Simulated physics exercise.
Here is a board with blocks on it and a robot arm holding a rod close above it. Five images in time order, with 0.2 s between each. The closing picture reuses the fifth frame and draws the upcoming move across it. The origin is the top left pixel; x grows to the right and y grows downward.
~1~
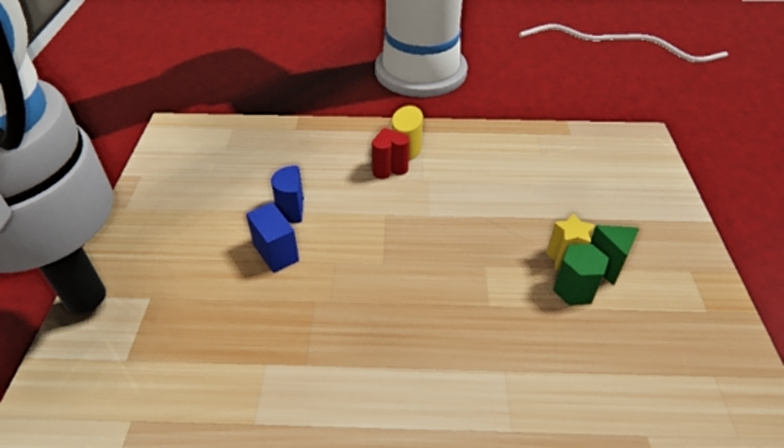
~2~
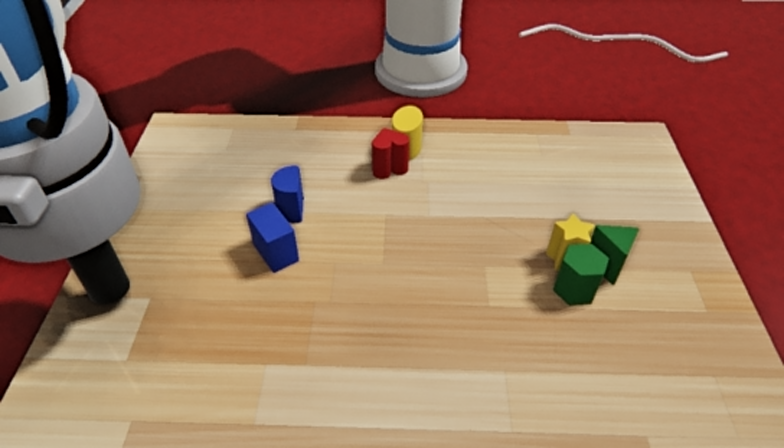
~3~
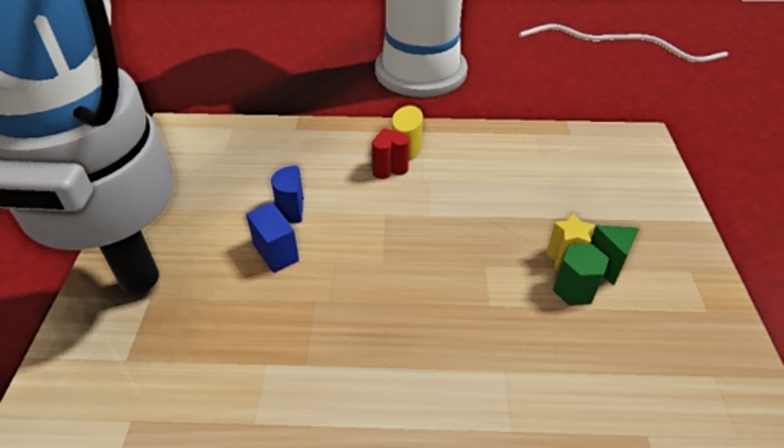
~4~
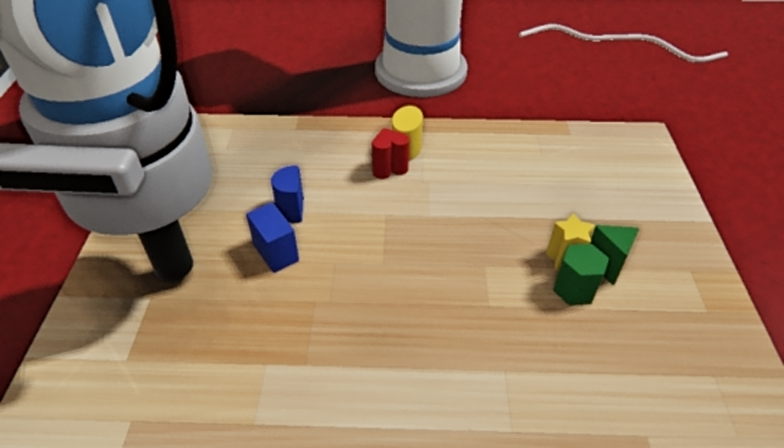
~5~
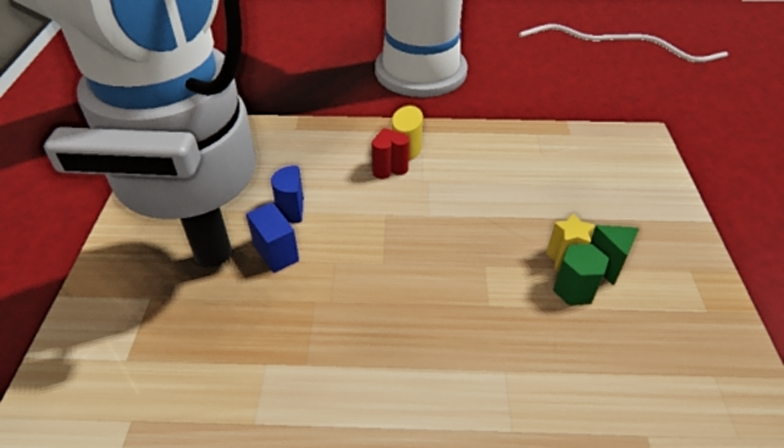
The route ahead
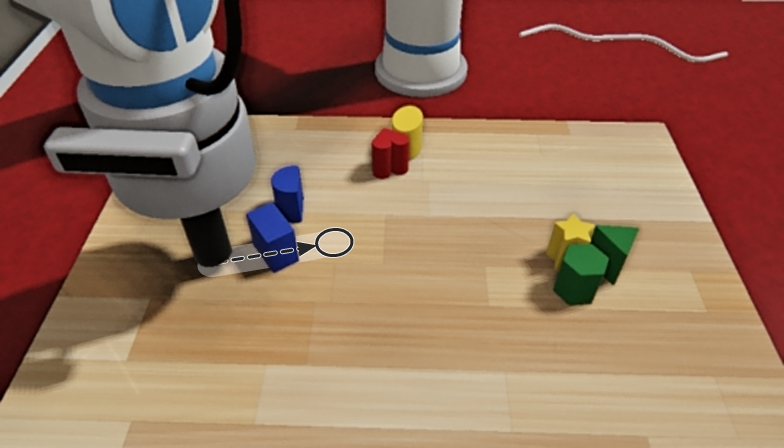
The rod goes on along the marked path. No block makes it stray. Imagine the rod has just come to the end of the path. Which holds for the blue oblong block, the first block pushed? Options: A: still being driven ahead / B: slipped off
A - still being driven ahead.
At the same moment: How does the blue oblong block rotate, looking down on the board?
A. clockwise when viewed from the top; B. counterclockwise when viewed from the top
That would be A.
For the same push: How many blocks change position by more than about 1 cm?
There will be one block displaced.
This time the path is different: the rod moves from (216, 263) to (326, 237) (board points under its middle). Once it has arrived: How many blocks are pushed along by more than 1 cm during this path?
That's one.
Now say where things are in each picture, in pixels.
In the first picture, lower end of the rod at (86, 298), tops of blocks, blue oblong block at (270, 221), blue half-round block at (286, 178).
In the second picture, rod at (110, 289), blocks as before.
In the third picture, rod at (140, 279), blocks as before.
In the fourth picture, rod at (175, 267), blocks as before.
In the fifth picture, rod at (213, 253), blue oblong block at (270, 221), blue half-round block at (286, 178).
The drawn path runs from (216, 263) to (334, 242).
On the path given first. One third of the way, rod at (256, 247); blue oblong block at (286, 220), turned 15° clockwise.
Two thirds of the way, rod at (295, 240); blue oblong block at (325, 218), turned 35° clockwise.
At the end, rod at (333, 233); blue oblong block at (365, 214), turned 50° clockwise; blue half-round block not moved.
